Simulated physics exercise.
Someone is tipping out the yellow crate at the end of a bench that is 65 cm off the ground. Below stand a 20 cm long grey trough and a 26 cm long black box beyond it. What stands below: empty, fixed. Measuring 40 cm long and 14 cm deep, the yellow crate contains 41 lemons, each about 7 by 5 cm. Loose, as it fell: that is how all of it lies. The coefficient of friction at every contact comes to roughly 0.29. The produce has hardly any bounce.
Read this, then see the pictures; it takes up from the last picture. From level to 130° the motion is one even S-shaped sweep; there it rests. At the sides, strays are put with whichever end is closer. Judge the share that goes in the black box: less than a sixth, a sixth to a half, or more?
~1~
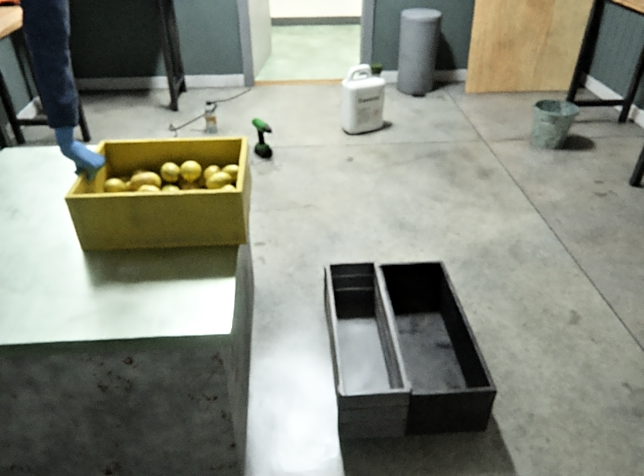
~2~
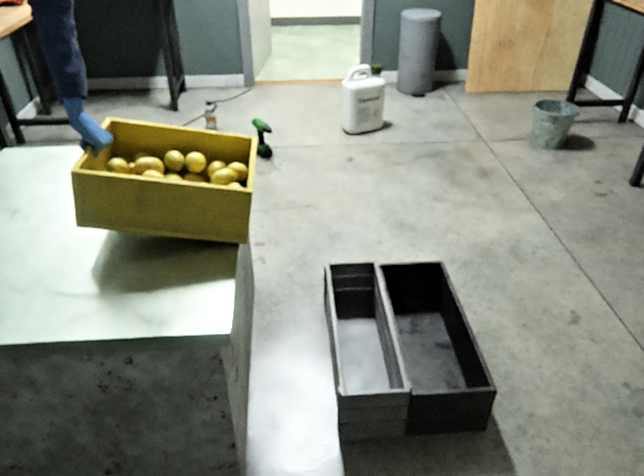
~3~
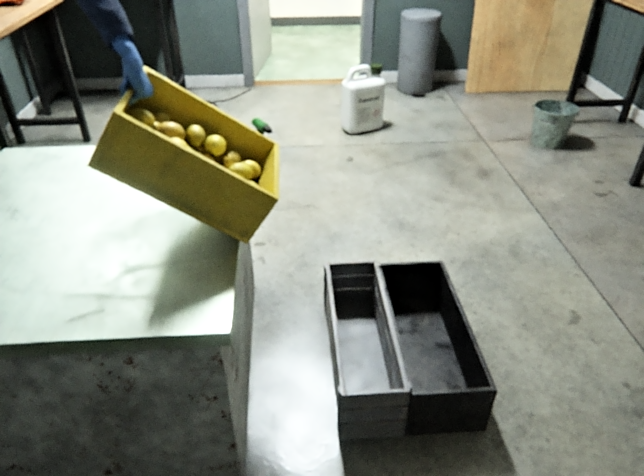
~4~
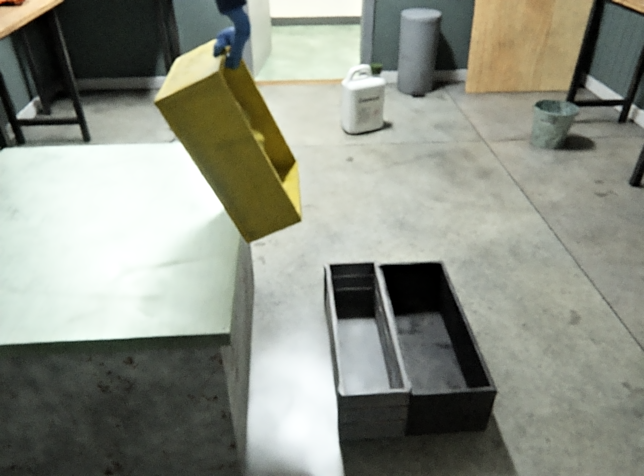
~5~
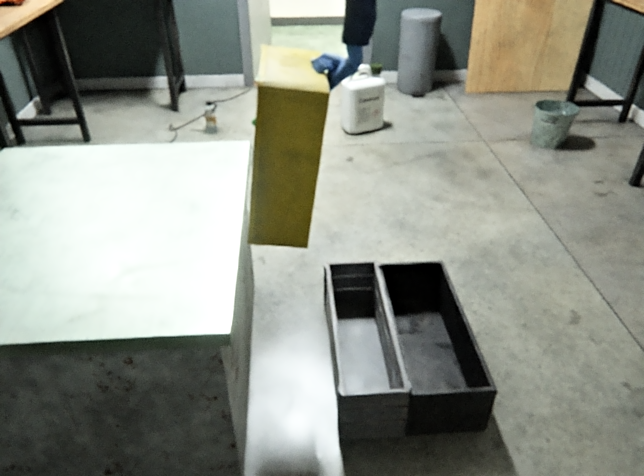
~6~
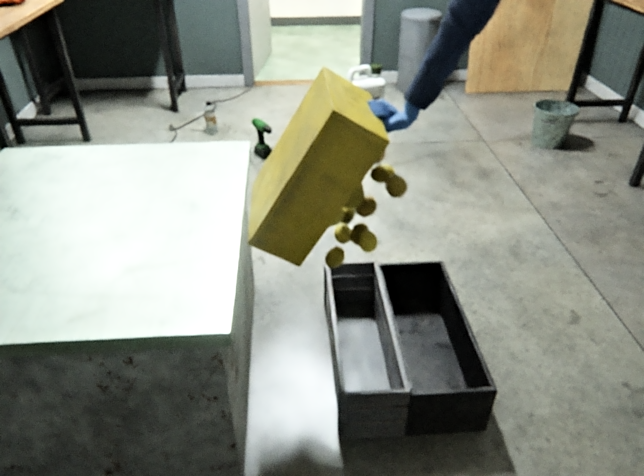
Expect a sixth to a half of the load in the black box.
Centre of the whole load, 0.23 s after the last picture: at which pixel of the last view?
Centre: About (376, 323).
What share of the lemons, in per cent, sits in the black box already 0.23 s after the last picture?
I'd say near 30 per cent at that moment.
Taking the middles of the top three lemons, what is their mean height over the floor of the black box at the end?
About 3 cm.
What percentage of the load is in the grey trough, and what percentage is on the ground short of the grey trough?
About 55 in a hundred first and about 0 in a hundred second.
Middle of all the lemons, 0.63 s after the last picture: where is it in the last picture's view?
(373, 346).
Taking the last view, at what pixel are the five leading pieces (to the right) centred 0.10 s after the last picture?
Somewhere near pixel (427, 231) of the last view.
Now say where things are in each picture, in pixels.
In the first frame (we follow the rim corner now nearest the camera), yellow crate at (70, 196); black box at (414, 393); tilt 0°; nothing out yet.
In the second frame, yellow crate at (77, 170); tilt 10°.
In the third frame, yellow crate at (120, 113); tilt 34°.
In the fourth frame, yellow crate at (221, 76); tilt 66°.
In the fifth frame, yellow crate at (329, 98); tilt 98°.
In the sixth frame, yellow crate at (387, 145); black box at (414, 393); tilt 122°; 15 out, the lowest lemon at (335, 257).
Then, 0.10 s after the last picture, tilt 130°; 5 still in the yellow crate, 1 in the grey trough and 35 in the air.
Then, 0.23 s after the last picture, tilt 130°; 14 in the grey trough, 13 in the black box and 14 in the air.
Then, 0.40 s after the last picture, tilt 130°; 22 in the grey trough, 16 in the black box, 1 on the ground beyond the black box and 2 in the air.
When it is over (0.63 s after the last picture), 22 in the grey trough, 16 in the black box and 3 on the ground beyond the black box. Asked share, 16 of 41, 39 per cent.
